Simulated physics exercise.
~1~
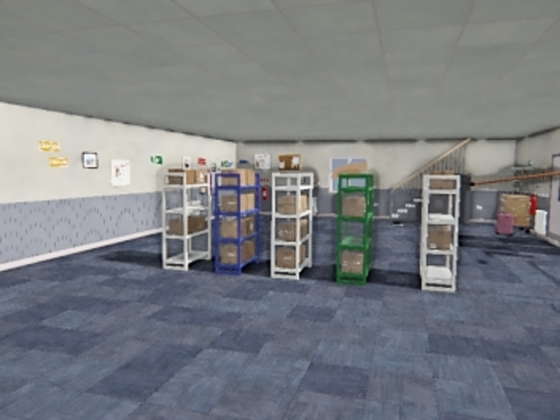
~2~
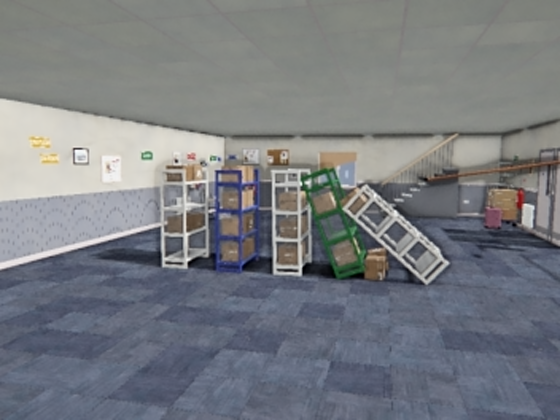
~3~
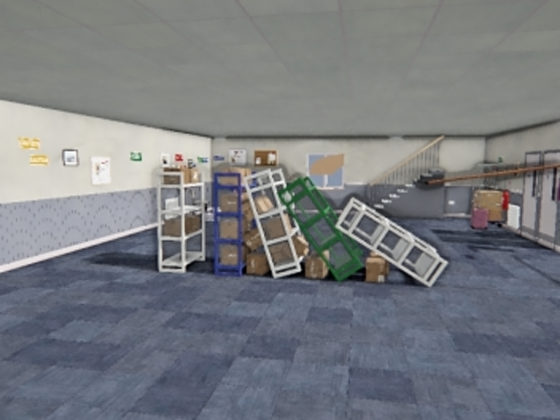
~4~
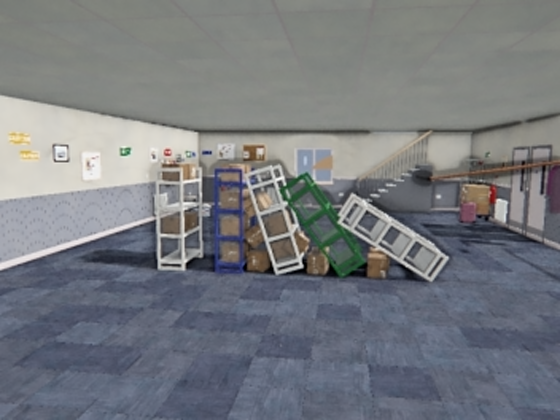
In a wide room with blue carpet tiles and a staircase at the back, five open racks loaded with boxes stand in a row, most of them white, one blue and one green. The white rack at the right end tips over to the left, and the green rack beside it starts to lean left as boxes drop to the floor. The green rack tilts further, and the middle white rack leans against the blue one. There the toppling stops, with three racks slanted among spilled boxes. The blue rack and the white one at the far left remain standing.
